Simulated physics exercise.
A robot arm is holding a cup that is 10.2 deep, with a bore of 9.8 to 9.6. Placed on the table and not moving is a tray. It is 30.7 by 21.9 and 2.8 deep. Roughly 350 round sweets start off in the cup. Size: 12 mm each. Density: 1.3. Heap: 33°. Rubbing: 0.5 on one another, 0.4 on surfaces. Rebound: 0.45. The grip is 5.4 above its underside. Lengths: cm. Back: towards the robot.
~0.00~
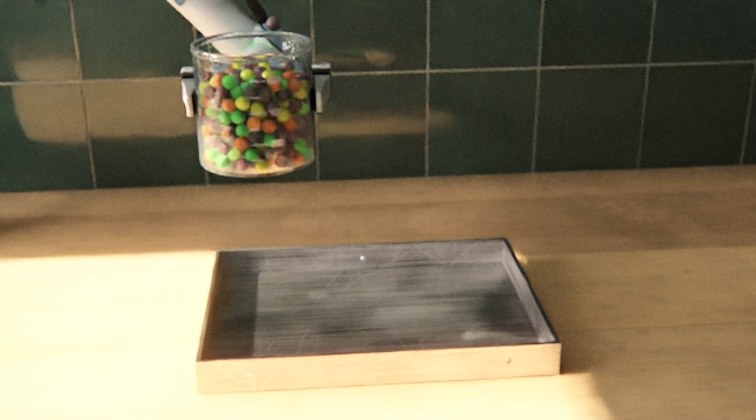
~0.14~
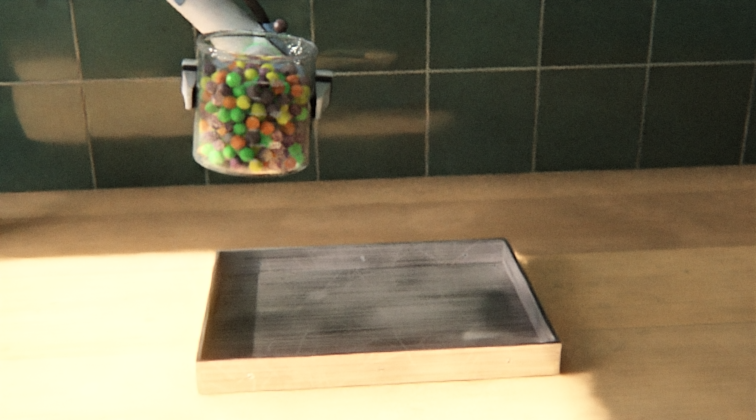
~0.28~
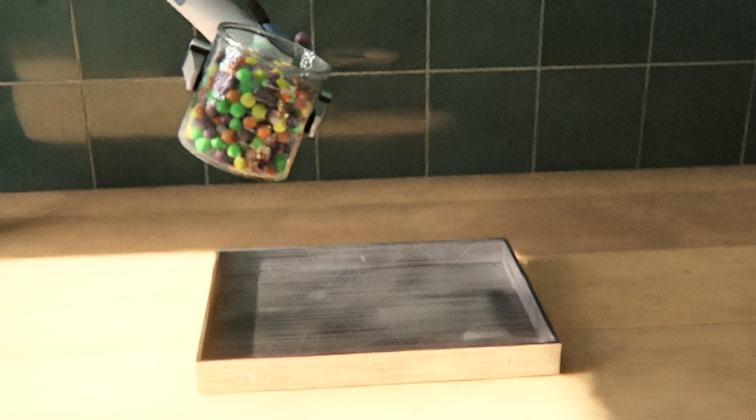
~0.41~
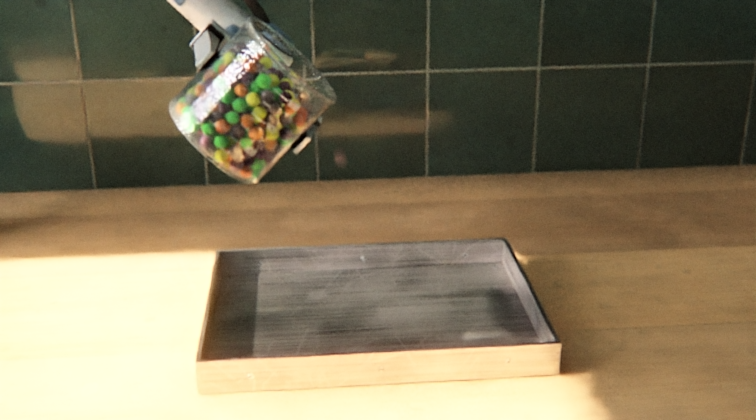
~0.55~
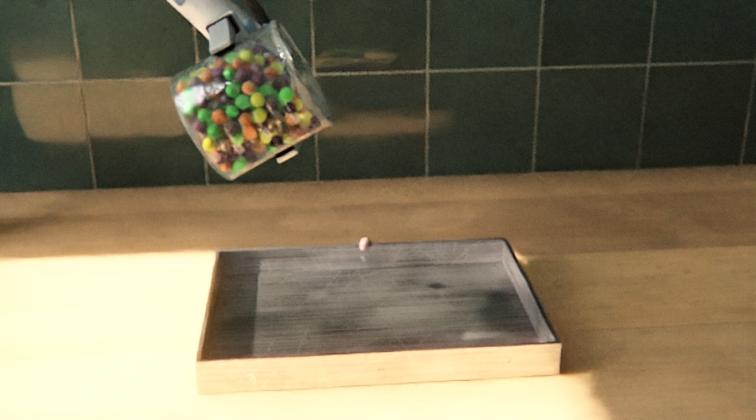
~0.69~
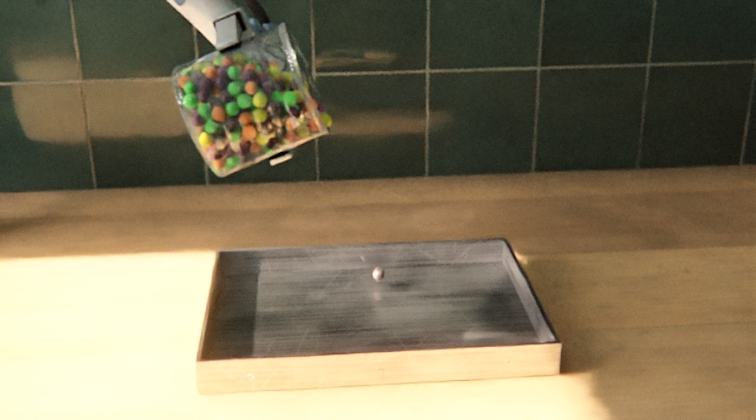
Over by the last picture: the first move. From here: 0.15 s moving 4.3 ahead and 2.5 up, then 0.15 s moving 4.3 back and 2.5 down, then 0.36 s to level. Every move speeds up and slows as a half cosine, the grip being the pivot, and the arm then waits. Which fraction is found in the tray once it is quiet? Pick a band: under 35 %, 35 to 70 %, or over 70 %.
Under 35 %.
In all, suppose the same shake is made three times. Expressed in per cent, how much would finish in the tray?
It would then be around 55 per cent.
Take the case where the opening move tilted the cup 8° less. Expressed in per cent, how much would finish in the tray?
It would then be near 20 per cent.
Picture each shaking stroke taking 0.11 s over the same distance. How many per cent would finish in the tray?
In that case it would be near 55 percent.
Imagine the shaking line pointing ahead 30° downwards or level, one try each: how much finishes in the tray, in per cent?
You'd get about 10 per cent with the first setting and about 20 per cent with the second.
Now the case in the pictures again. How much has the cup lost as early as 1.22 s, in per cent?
About 25 per cent.
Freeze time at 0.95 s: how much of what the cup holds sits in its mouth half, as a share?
Some 60 percent is in that half.
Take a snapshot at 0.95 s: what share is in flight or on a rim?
Around 11 per cent of the load.
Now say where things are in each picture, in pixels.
The first picture shows the cup middle at (255, 103), level; upper third of the load around (255, 84), from x 205 to 305, top at y 25; 354 in the cup.
The second picture shows the cup middle at (255, 103), tilted 7° forward; upper third of the load around (253, 83), from x 205 to 305, top at y 25.
The third picture shows the cup middle at (254, 103), tilted 24° forward; upper third of the load around (249, 83), from x 190 to 310, top at y 40; 353 in the cup, 1 in flight or on a rim.
The fourth picture shows the cup middle at (253, 102), tilted 45° forward; upper third of the load around (247, 81), from x 185 to 340, top at y 50; 353 in the cup, 1 in flight or on a rim.
The fifth picture shows the cup middle at (252, 101), tilted 62° forward; upper third of the load around (242, 79), from x 185 to 365, top at y 50; 353 in the cup, 1 in the tray.
The sixth picture shows the cup middle at (252, 101), tilted 69° forward; upper third of the load around (236, 83), from x 185 to 380, top at y 60; 353 in the cup, 1 in the tray.
After 0.95 s, tilted 69° forward, highest piece 26 above the table; 314 in the cup, 1 in the tray, 39 in flight or on a rim.
After 1.22 s, tilted 20° forward, highest piece 27 above the table; 259 in the cup, 88 in the tray, 7 in flight or on a rim.
After 1.55 s, level, highest piece 26 above the table; 259 in the cup, 94 in the tray, 1 on the table or floor.
After 2.60 s, level, highest piece 25 above the table; 259 in the cup, 94 in the tray, 1 on the table or floor.
In the end, 259 in the cup, 94 in the tray, 1 on the table or floor. That is 27 % in the tray.
